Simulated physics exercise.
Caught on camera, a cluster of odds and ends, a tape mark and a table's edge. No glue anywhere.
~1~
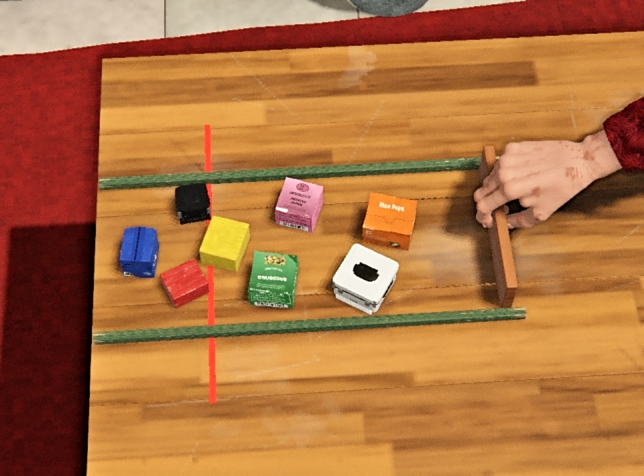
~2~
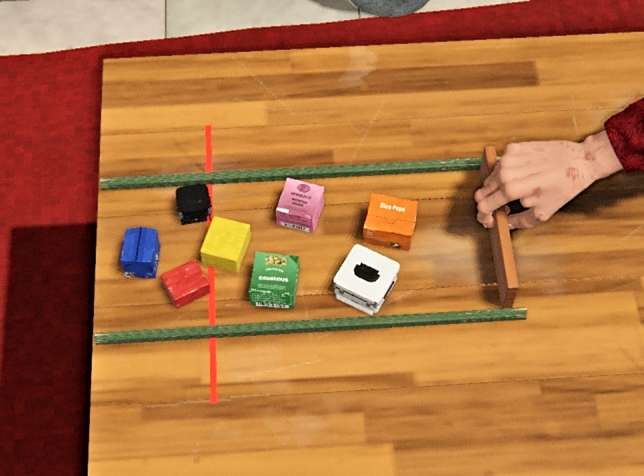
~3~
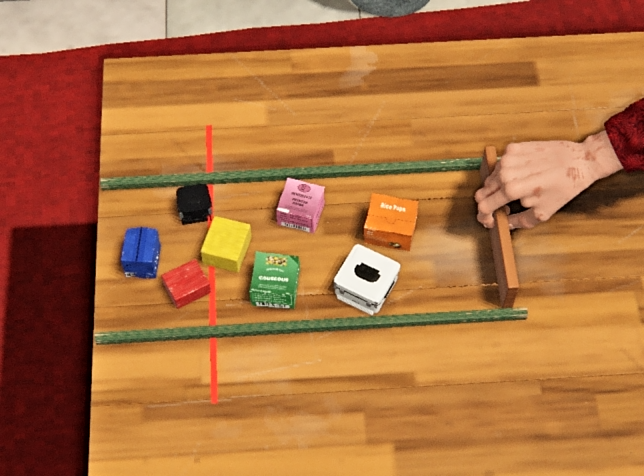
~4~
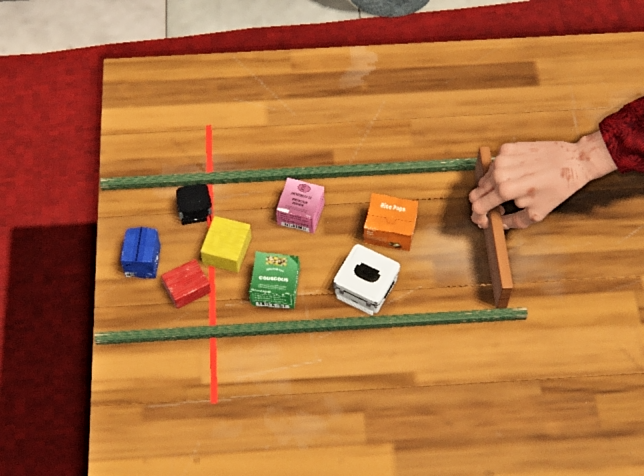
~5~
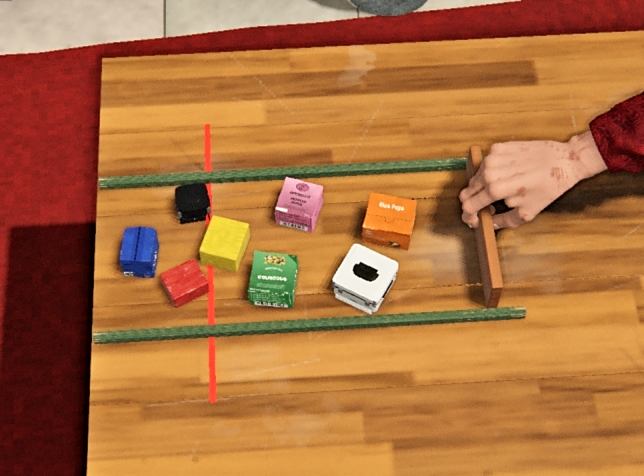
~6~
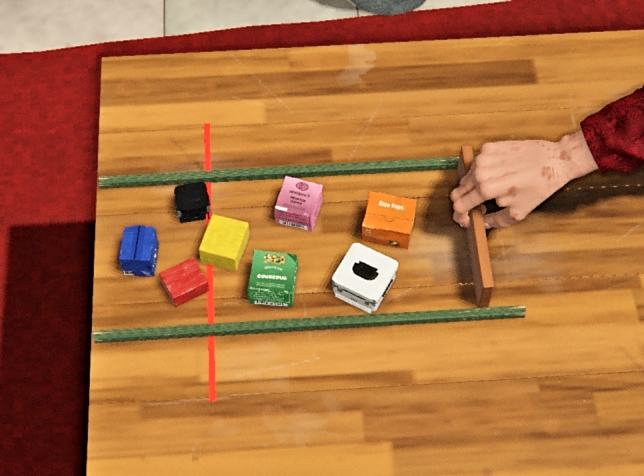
On a wooden table, a hand held a wooden board between two green strips and, after a brief pause, slid it slightly left, while the seven colored blocks and boxes stayed still.
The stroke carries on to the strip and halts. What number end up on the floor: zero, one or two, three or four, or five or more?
The number that fall off is zero.
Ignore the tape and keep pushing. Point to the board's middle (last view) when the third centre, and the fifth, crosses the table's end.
About (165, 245), then (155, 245).
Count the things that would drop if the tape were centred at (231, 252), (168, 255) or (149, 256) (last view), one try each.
Try by try, 0, 2 and 5.
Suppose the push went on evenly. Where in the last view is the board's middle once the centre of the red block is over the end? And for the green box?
For the red block at (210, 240), for the green box at (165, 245).
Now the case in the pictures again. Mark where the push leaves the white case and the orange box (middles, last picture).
The white case at (185, 301), the orange box at (184, 237).
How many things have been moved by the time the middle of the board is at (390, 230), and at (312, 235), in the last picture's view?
The counts are 2 and 5.
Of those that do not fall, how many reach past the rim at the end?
2 of them.
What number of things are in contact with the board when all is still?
The number is 3.
Soon after, none off yet; blue box at rest near (139, 251); red block at rest near (184, 282); black case at rest near (193, 203).
After that, none off yet; blue box at rest near (139, 251); red block moving near (174, 283); black case at rest near (193, 203).
In the end, the number that fall off is zero.
